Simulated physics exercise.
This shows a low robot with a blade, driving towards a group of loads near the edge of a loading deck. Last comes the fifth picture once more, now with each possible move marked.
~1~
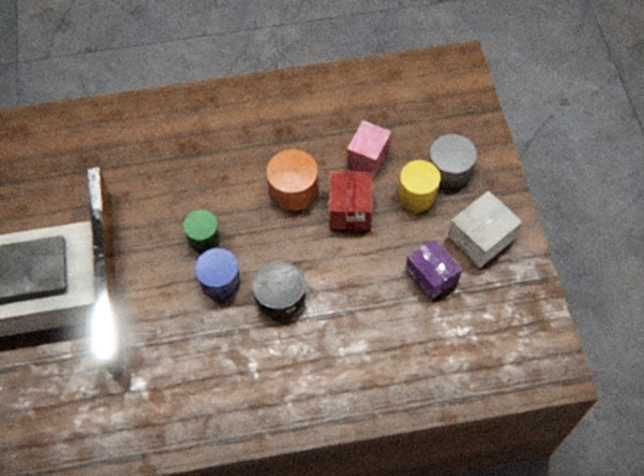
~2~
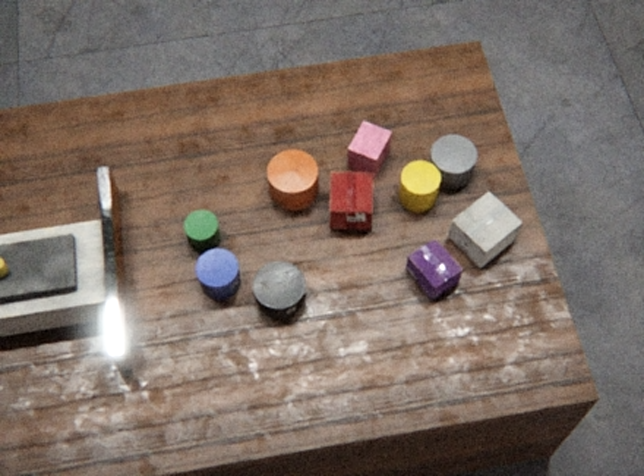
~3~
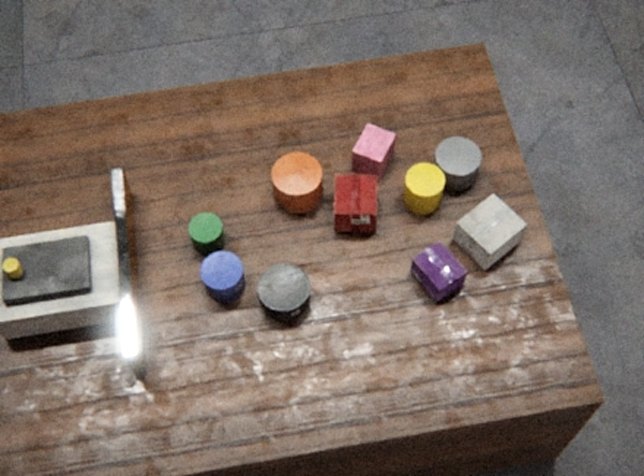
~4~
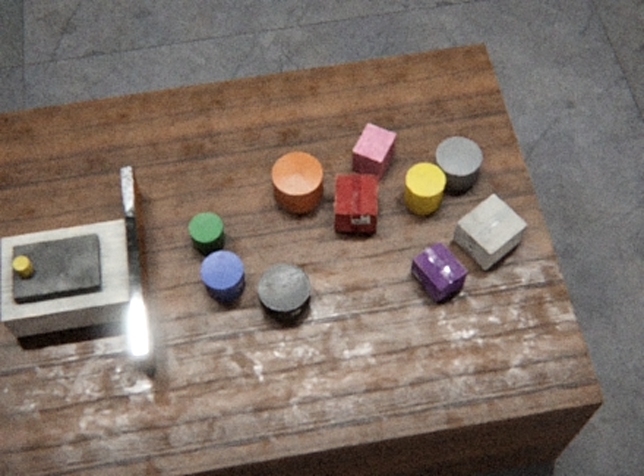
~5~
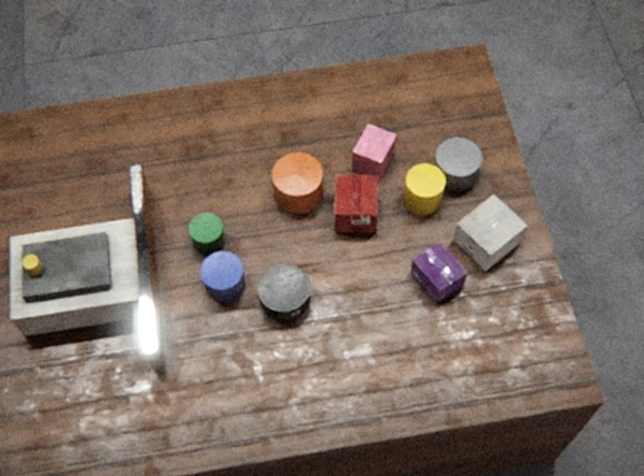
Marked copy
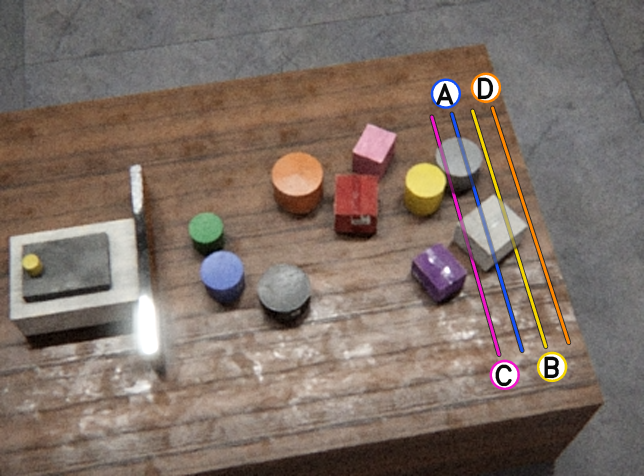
A low, pale robot with a dark top and an upright blade at its front slides in from the left edge of a wooden deck. It moves slowly rightward, bringing a small yellow knob on its top into view, and draws nearer the green and blue pails, while the scattered colourful loads stay in place.
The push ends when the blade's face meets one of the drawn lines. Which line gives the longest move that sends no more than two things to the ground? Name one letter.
As far as mark C.
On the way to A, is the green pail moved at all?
Yes.
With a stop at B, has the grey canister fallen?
By then, yes.
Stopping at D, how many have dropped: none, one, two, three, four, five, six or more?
Six or more.
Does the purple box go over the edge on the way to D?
Yes.
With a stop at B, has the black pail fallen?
By then, no.
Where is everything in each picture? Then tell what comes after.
Robot (29, 268); pink crate (368, 149); black pail (280, 290), in the first picture.
Robot (38, 266); yellow canister (420, 188), in the second picture.
Robot (54, 267); purple box (438, 272), in the third picture.
Robot (63, 266); grey canister (457, 164), in the fourth picture.
Robot (73, 264); green pail (208, 235); red box (356, 204); pink crate (374, 153), in the fifth picture.
On the marked copy, A at (484, 224); B at (507, 220); C at (463, 227); D at (528, 217).
Following C. Soon after the start, robot (192, 246); black pail (318, 298); blue pail (291, 261).
Later, robot (310, 227); grey canister (464, 162); yellow canister (474, 197).
In the end, robot (397, 214); white parcel over the edge; yellow canister over the edge; two fallen.
As for the rest, A drops five; B drops five; D drops nine.
